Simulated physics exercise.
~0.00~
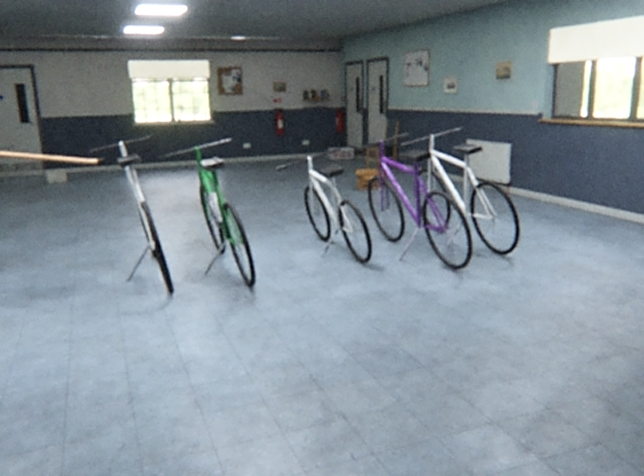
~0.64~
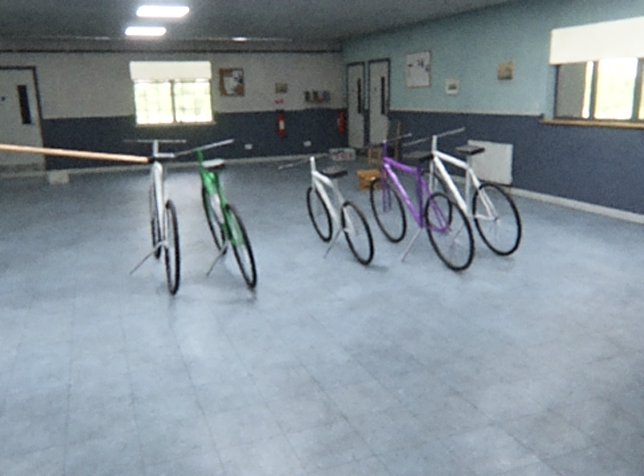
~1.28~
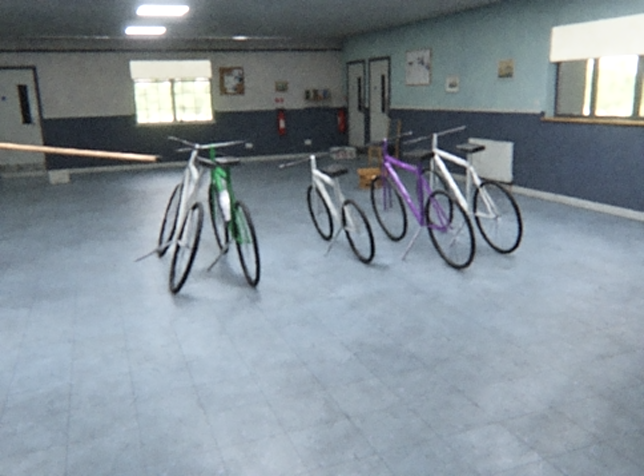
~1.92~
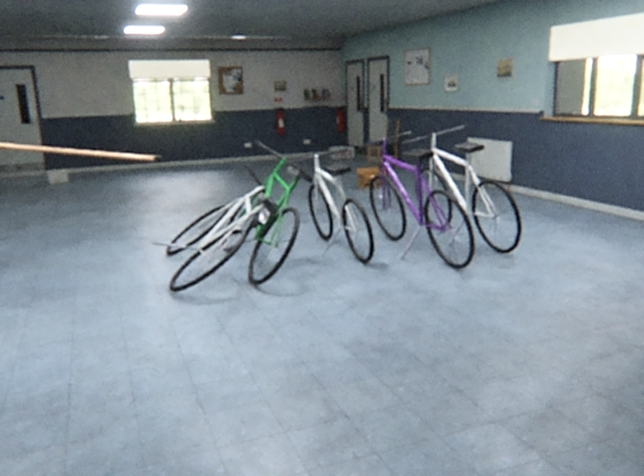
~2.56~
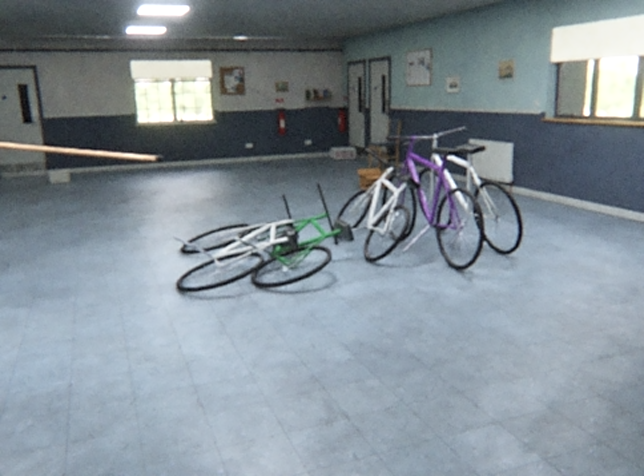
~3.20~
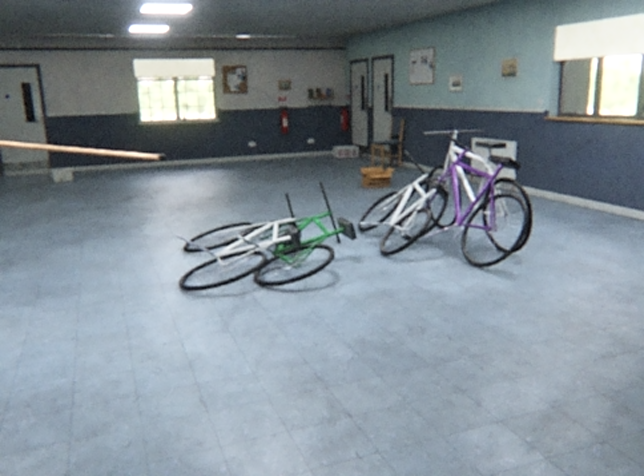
In a hallway, a pole tips the first bicycle, toppling others rightward until one stands.
